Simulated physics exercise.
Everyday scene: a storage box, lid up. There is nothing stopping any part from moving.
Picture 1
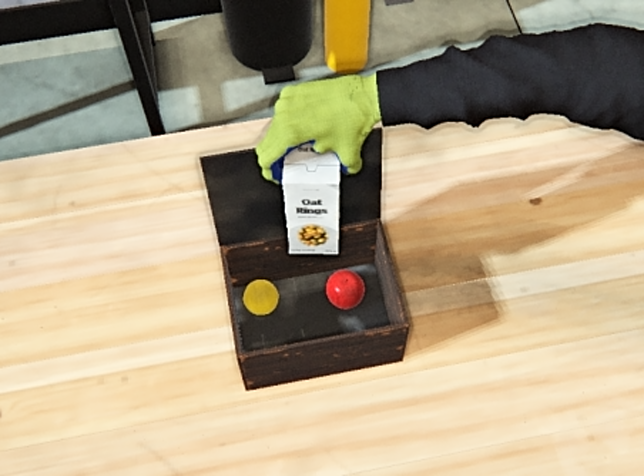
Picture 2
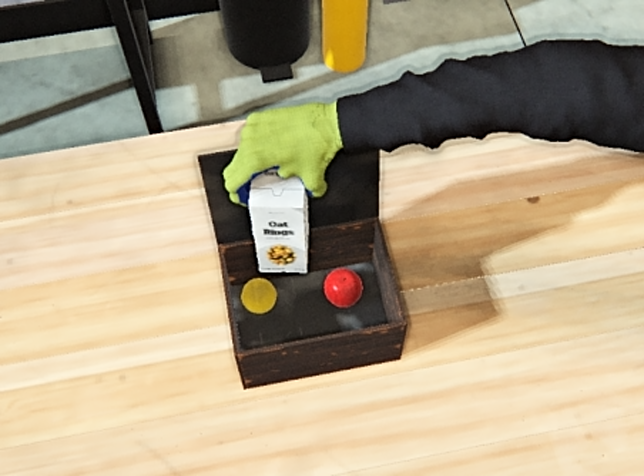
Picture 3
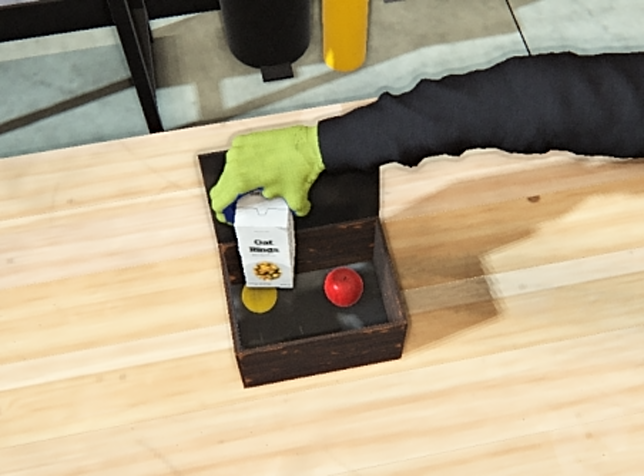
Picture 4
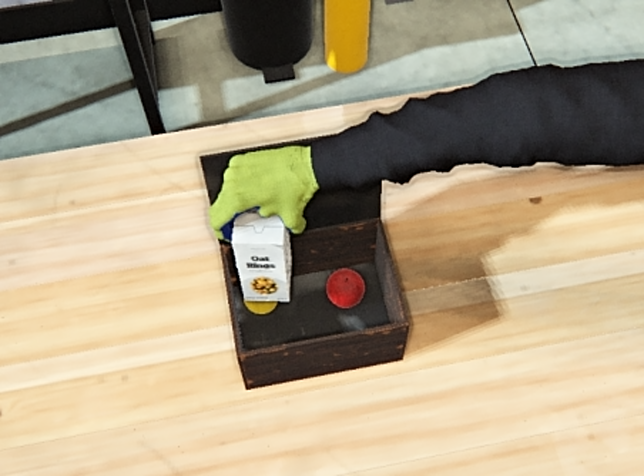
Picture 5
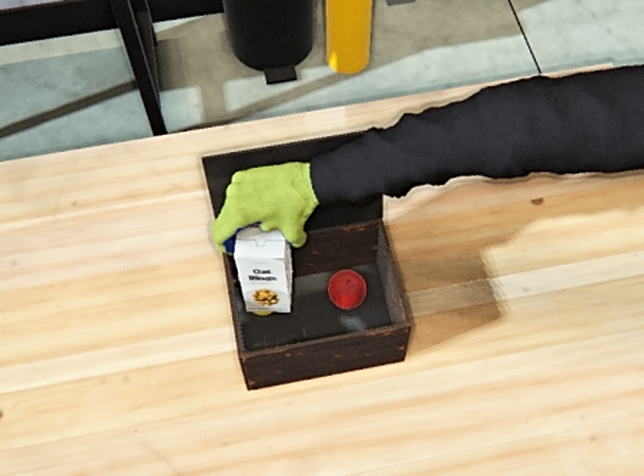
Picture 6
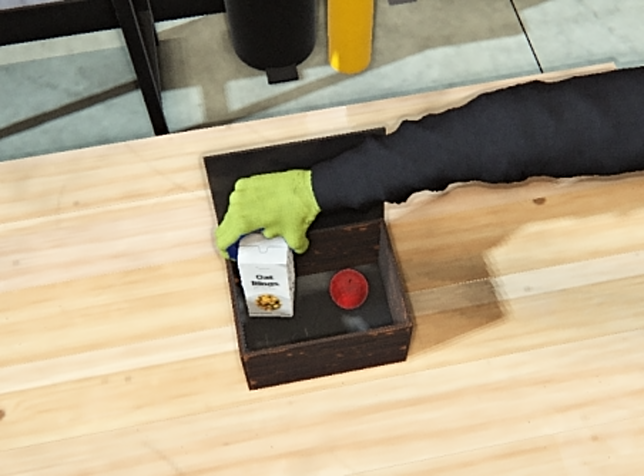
A green-gloved hand moves a white carton left and lowers it into a dark box.
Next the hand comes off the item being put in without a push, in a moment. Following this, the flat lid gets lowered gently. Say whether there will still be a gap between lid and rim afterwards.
There will be no gap.
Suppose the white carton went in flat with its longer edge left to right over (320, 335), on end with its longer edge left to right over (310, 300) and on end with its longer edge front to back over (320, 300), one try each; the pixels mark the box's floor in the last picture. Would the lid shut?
So: First shut tight, second open, third shut tight.
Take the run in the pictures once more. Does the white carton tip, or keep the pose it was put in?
Observation: The white carton tilts over.
Then, 0.50 s on from there, white carton turned 75° from how it was put near (325, 303); yellow lemon shifted a little.
Then, 1.40 s on from there, lid 72° above the rim; white carton on its side near (332, 317); red apple shifted a little; yellow lemon shifted a little.
Then, 2.00 s on from there, lid 21° above the rim; white carton on its side near (332, 317); red apple shifted a little; yellow lemon shifted a little.
In the end, lid shut; toppled in the box, white carton; the other 2 unmoved. At the end, from the last picture's camera, white carton near (332, 317).
